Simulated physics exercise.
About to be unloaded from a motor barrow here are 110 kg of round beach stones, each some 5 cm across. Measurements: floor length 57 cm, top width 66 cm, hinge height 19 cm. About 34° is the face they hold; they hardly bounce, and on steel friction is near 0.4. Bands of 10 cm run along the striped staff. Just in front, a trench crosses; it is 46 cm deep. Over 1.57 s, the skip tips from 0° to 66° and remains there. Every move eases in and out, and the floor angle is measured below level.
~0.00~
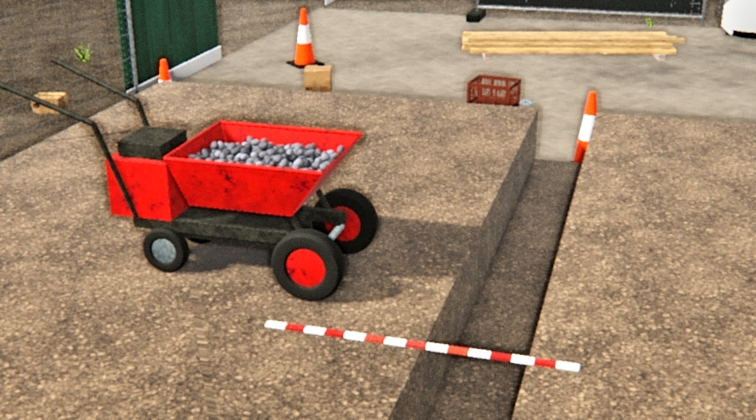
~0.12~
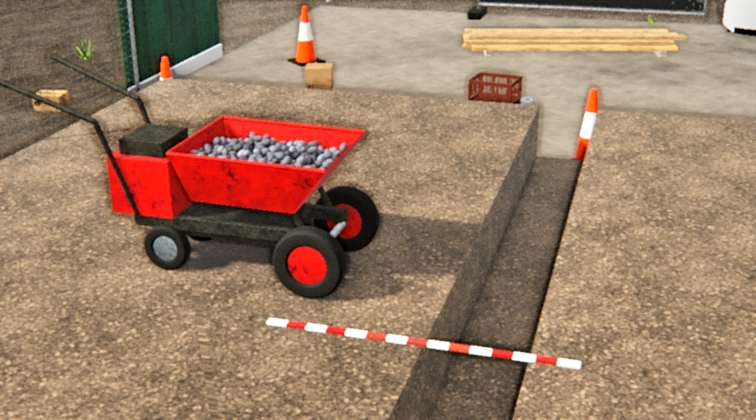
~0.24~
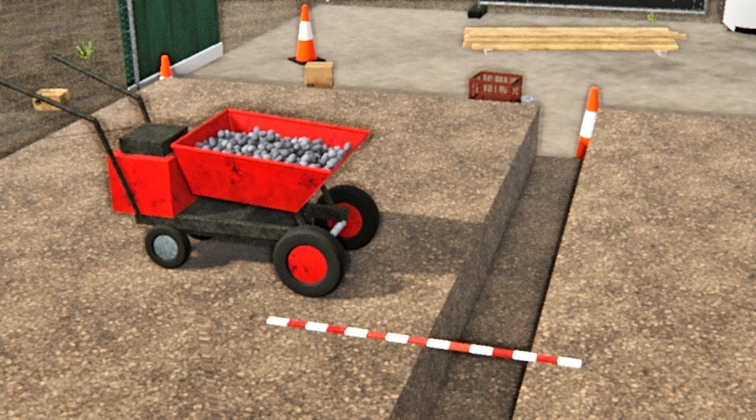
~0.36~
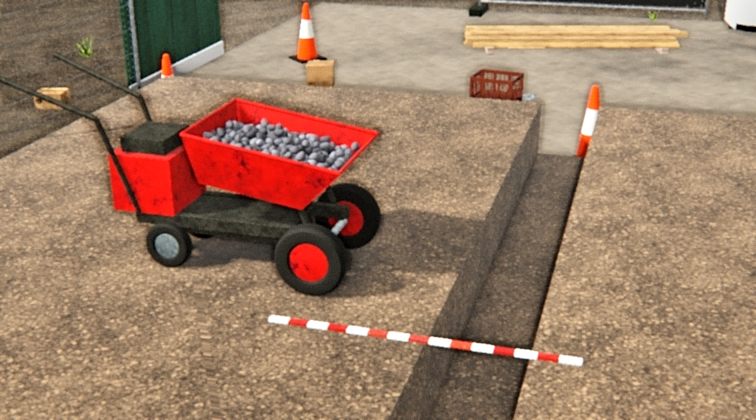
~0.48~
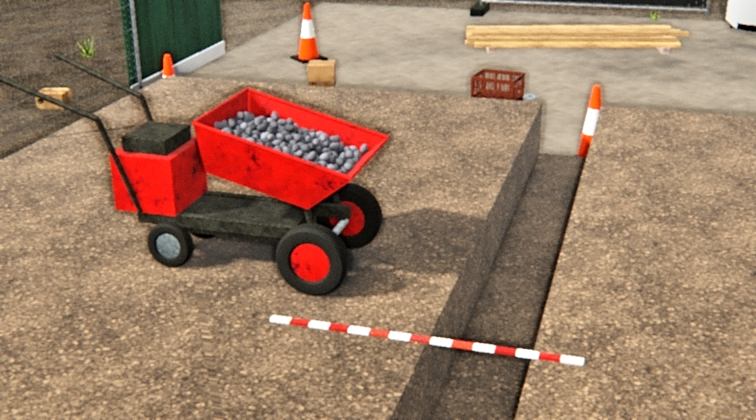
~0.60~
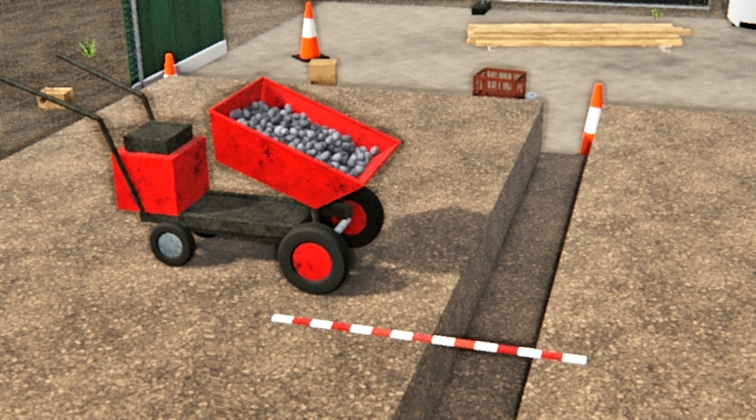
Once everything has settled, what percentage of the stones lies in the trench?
I would say 92 percent.
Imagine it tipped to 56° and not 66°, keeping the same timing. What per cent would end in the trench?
In that case around 50 percent.
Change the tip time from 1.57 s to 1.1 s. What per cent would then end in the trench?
It would be near 90 percent.
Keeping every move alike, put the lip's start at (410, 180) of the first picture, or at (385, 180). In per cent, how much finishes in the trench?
Near 60 per cent from the first place, 85 from the second.
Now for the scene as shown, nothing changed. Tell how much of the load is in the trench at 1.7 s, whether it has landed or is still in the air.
About 35 per cent by then.
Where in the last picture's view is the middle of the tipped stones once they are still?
Somewhere around (500, 355) in the last picture.
After 1.2 s the floor is at 56°; 100 % in the skip; the foremost stones are at (415, 215).
After 1.7 s the floor is at 66°; 53 % in the skip, 11 % short of the trench, 35 % in the trench; the foremost stones are at (531, 373).
After 2.0 s the floor is at 66°; 26 % in the skip, 10 % short of the trench, 64 % in the trench; the foremost stones are at (539, 374).
After 4.0 s the floor is at 66°; 0 % in the skip, 8 % short of the trench, 92 % in the trench; the foremost stones are at (542, 363).
